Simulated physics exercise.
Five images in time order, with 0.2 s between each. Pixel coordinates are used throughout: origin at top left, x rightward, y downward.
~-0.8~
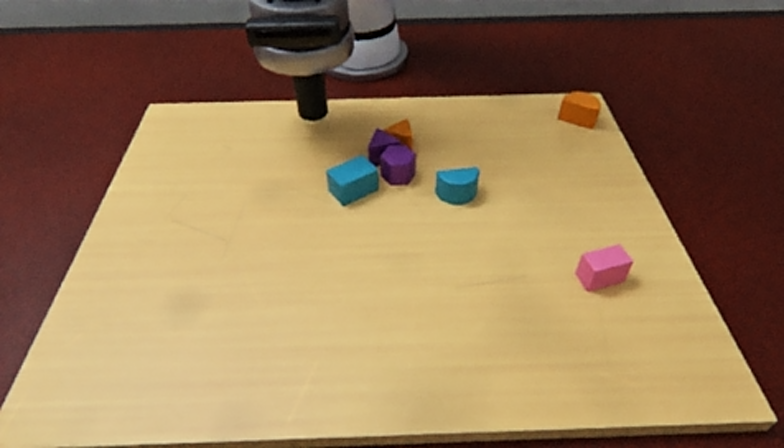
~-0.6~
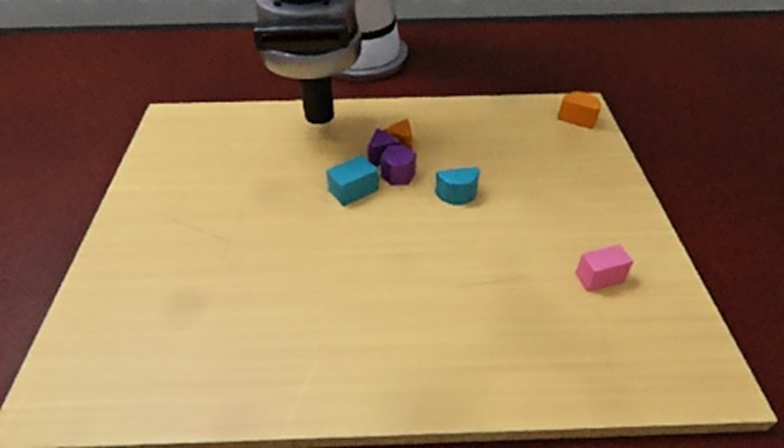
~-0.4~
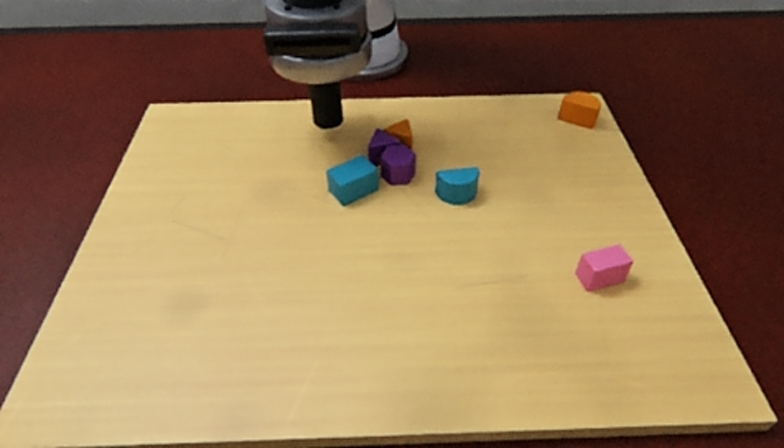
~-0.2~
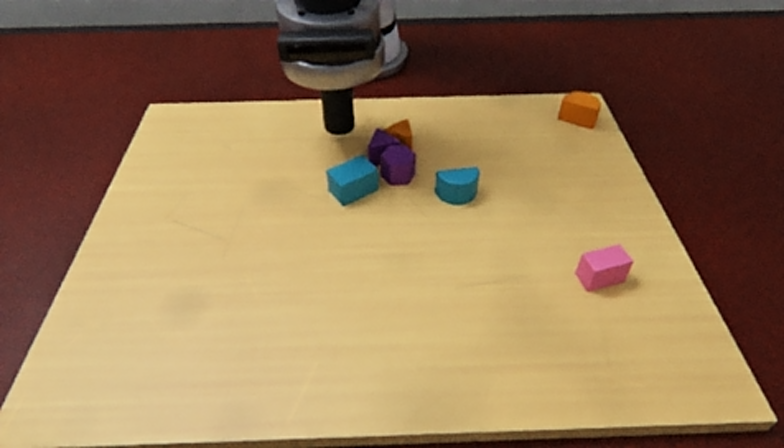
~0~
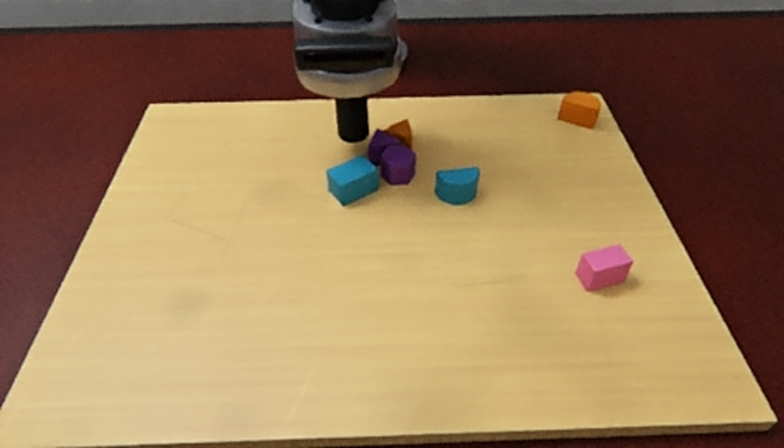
On a wooden board, a robot arm's dark tip moves slightly right beside still blocks.
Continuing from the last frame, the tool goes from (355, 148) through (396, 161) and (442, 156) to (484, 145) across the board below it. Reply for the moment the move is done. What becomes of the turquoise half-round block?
Undisturbed, or as good as.
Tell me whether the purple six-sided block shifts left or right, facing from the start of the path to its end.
The shift goes right.
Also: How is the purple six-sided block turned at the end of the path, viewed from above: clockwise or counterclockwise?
Its rotation is clockwise.
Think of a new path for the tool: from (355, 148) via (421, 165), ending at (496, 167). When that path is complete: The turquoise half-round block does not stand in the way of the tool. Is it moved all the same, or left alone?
That block is shifted.
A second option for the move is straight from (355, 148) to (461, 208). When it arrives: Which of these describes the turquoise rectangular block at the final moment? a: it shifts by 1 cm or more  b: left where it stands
I choose b.
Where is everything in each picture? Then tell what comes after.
In the first frame, lower end of the tool at (313, 113), tops of blocks, purple three-sided block at (382, 138), purple six-sided block at (398, 154), orange three-sided block at (401, 127), turquoise half-round block at (460, 175).
In the second frame, tool at (320, 116), blocks as before.
In the third frame, tool at (328, 121), blocks as before.
In the fourth frame, tool at (340, 126), blocks as before.
In the fifth frame, tool at (354, 134), purple three-sided block at (382, 138), purple six-sided block at (398, 154), orange three-sided block at (401, 127), turquoise half-round block at (460, 175).
On the path given first. One third of the way, tool at (396, 147); purple three-sided block at (420, 148), turned 15° clockwise; purple six-sided block at (415, 166), turned 55° clockwise; orange three-sided block at (404, 126).
Two thirds of the way, tool at (443, 142); purple three-sided block at (449, 153), turned 55° clockwise; purple six-sided block at (416, 167), turned 60° clockwise; orange three-sided block at (409, 125), turned 25° anticlockwise.
At the end, tool at (486, 131); purple three-sided block at (449, 153), turned 55° clockwise; purple six-sided block at (416, 167), turned 60° clockwise; orange three-sided block at (409, 125), turned 25° anticlockwise; turquoise half-round block not moved.
